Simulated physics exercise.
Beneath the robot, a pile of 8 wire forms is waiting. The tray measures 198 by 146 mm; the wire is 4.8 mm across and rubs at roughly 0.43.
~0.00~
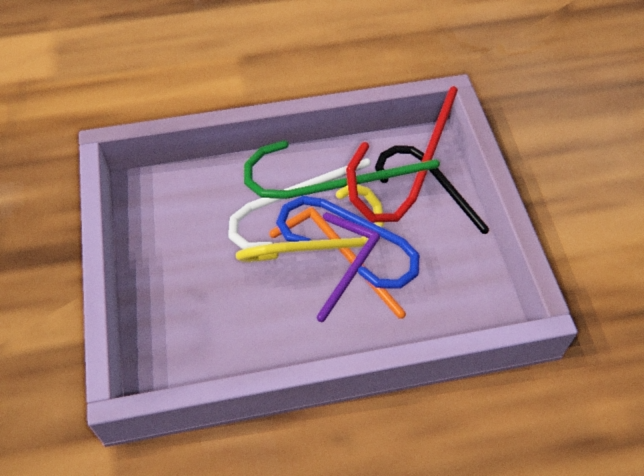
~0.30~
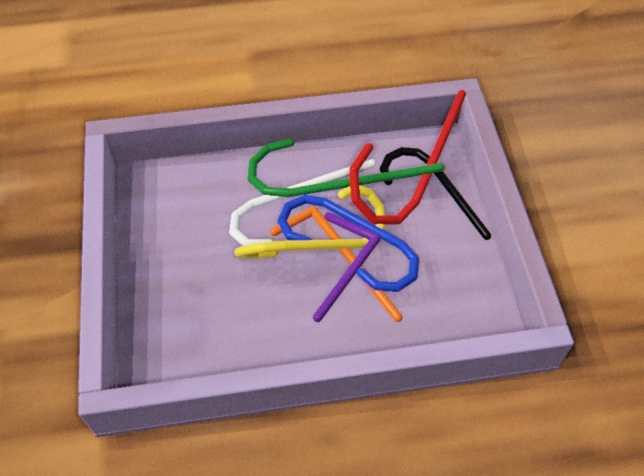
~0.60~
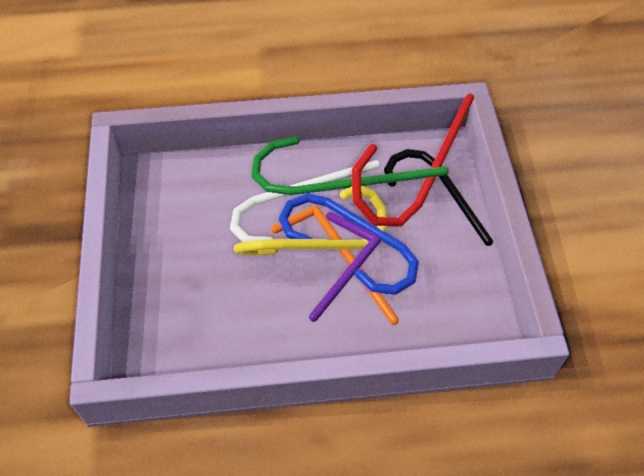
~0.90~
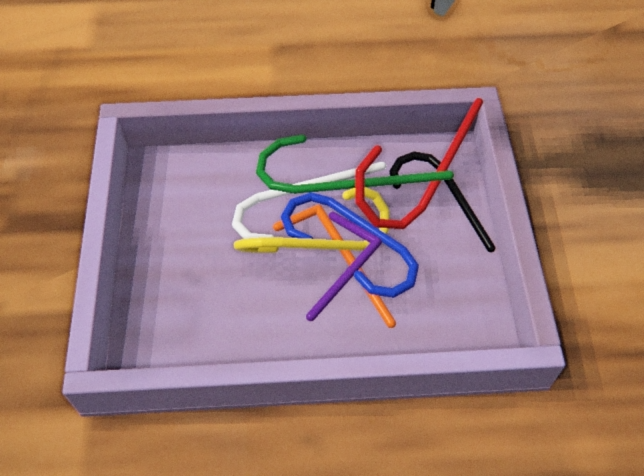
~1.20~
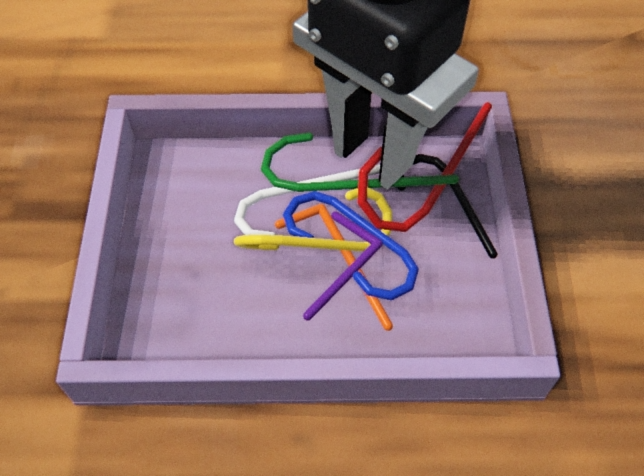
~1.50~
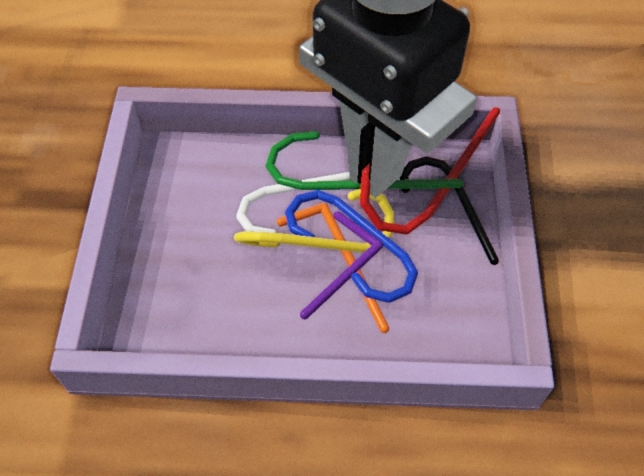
A robot gripper comes down from above into a pale purple tray holding a tangled pile of colourful bent wire pieces, which lie still at first. Its open fingers reach in near the green and red hooks, then close on the red hook's curved end, while the view gradually shifts.
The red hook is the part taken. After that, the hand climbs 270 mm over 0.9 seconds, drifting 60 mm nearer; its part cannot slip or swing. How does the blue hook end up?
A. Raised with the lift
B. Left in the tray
B, left in the tray.
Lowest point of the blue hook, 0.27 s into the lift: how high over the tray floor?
I'd put it near 10 mm up.
By 1.77 s, lowest point more than 20 mm over the tray floor, red hook 60 mm.
By 2.00 s, lowest point more than 20 mm over the tray floor, red hook 161 mm.
By 2.40 s, lowest point more than 20 mm over the tray floor, red hook 275 mm.
Finally, hanging red hook 275 mm; the other 7 are down.
